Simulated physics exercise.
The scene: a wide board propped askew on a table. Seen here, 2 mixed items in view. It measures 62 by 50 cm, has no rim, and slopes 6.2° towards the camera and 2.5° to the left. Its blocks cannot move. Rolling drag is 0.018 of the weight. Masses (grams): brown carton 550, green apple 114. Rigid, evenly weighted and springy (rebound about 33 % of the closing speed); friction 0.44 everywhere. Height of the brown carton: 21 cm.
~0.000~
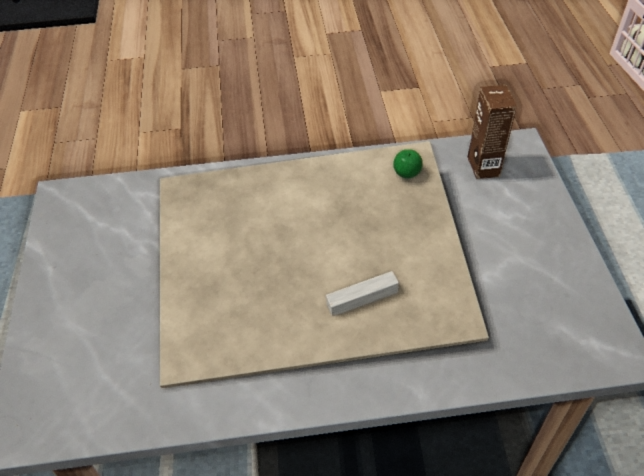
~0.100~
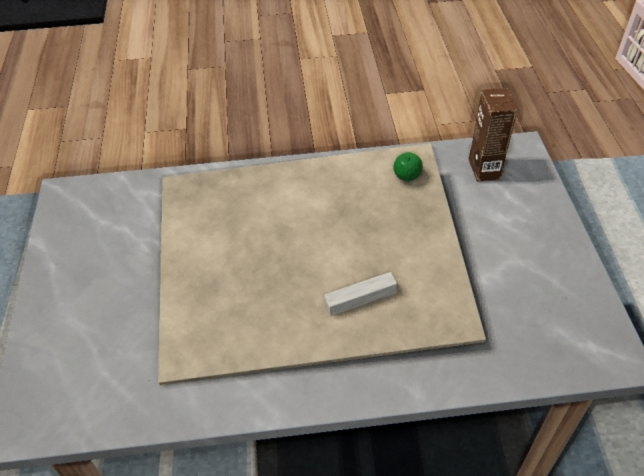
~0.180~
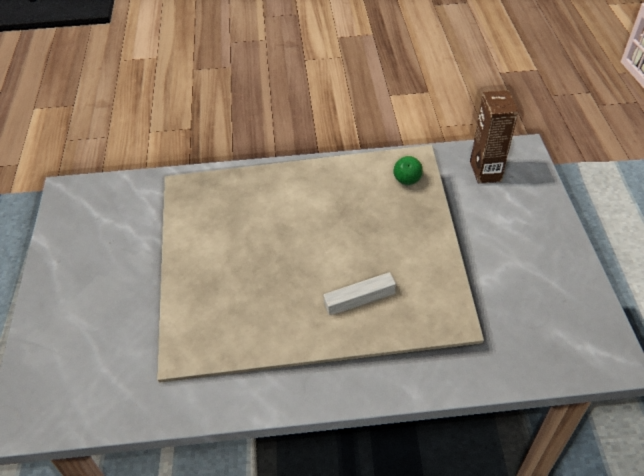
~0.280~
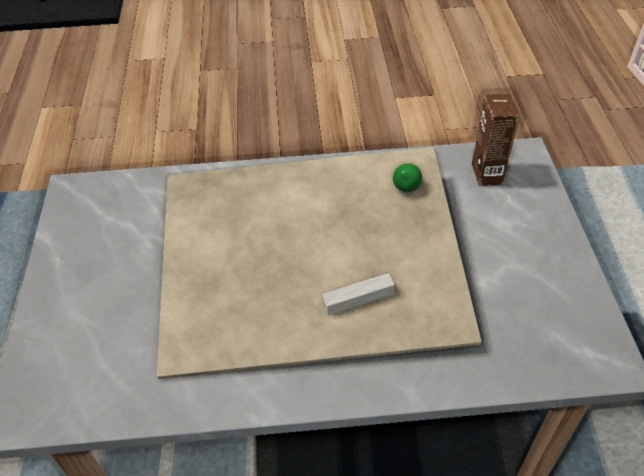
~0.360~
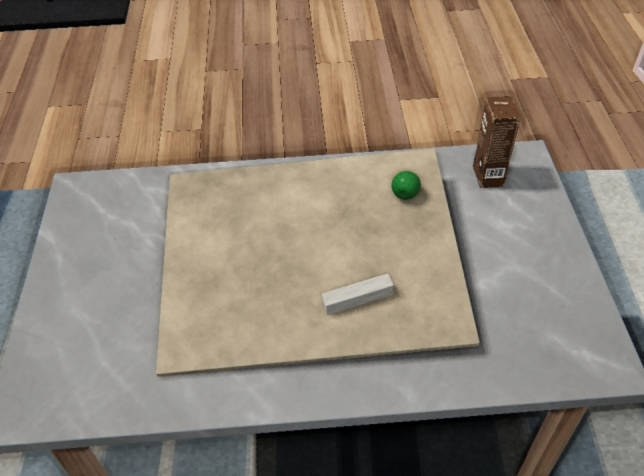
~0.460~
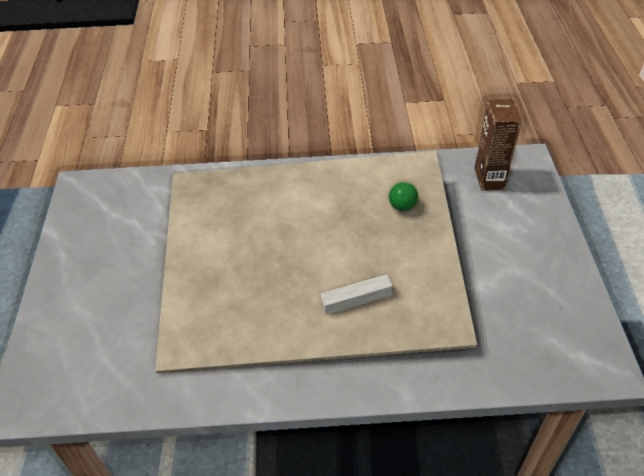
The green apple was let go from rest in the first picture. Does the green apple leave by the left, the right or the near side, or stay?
The way out: Near side.
After 0.86 s, 18 cm of board to the near edge; green apple near (381, 264).
After 1.46 s, 13 cm of board to the near edge; green apple near (289, 294).
After 1.86 s, it has gone over the near edge; green apple near (206, 361).
After 2.16 s, it has gone over the near edge; green apple near (133, 443).
In the end (2.3 s), it has gone over the near edge; brown carton under 8 cm from the start.
